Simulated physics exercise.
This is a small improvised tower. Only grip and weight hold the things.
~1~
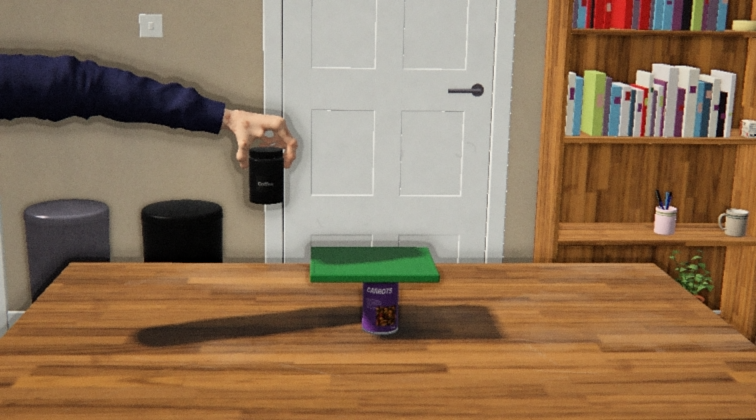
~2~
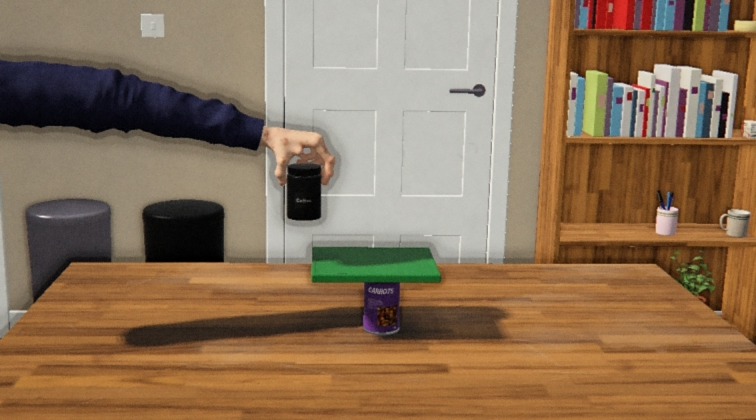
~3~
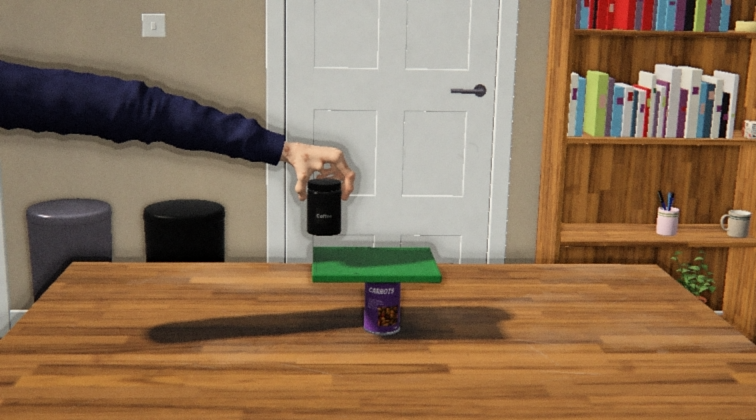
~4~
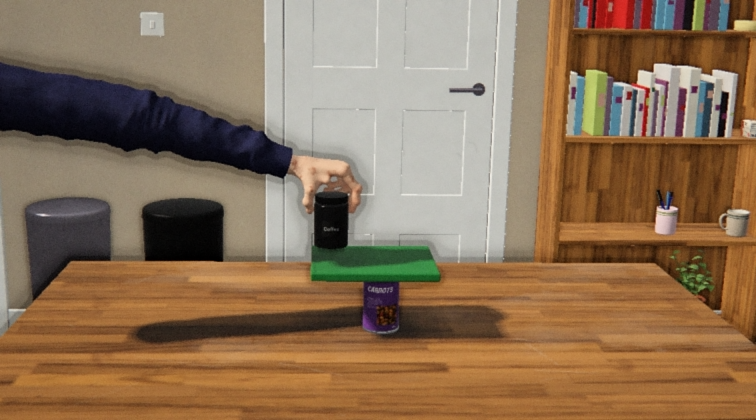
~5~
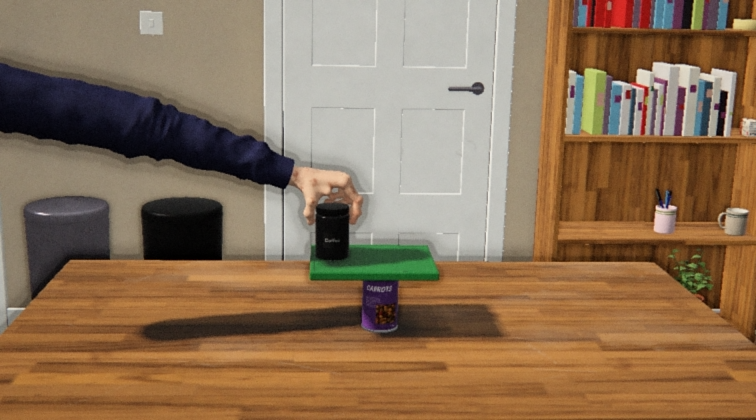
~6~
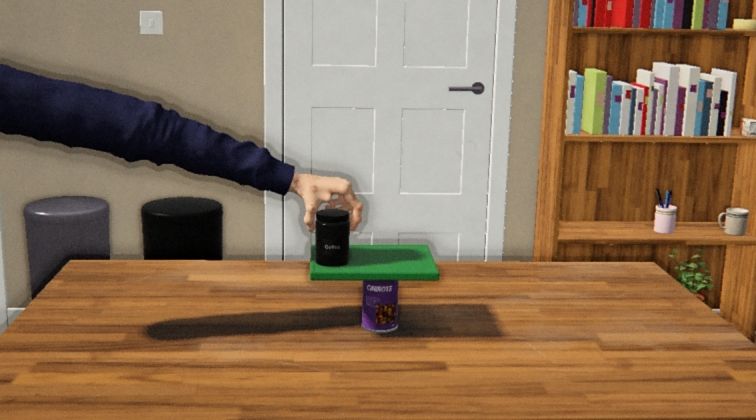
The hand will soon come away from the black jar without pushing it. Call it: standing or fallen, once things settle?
Fallen.
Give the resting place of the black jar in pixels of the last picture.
Around (287, 322).
Then, 0.40 s past the last view, black jar now fallen; green lid rocked 58° from its first pose.
Then, 0.80 s past the last view, green lid on its side.
Finally, fallen, green lid and black jar; purple tin still in place. Final places as the last picture's camera would see them, black jar near (287, 322). The stack gives way.
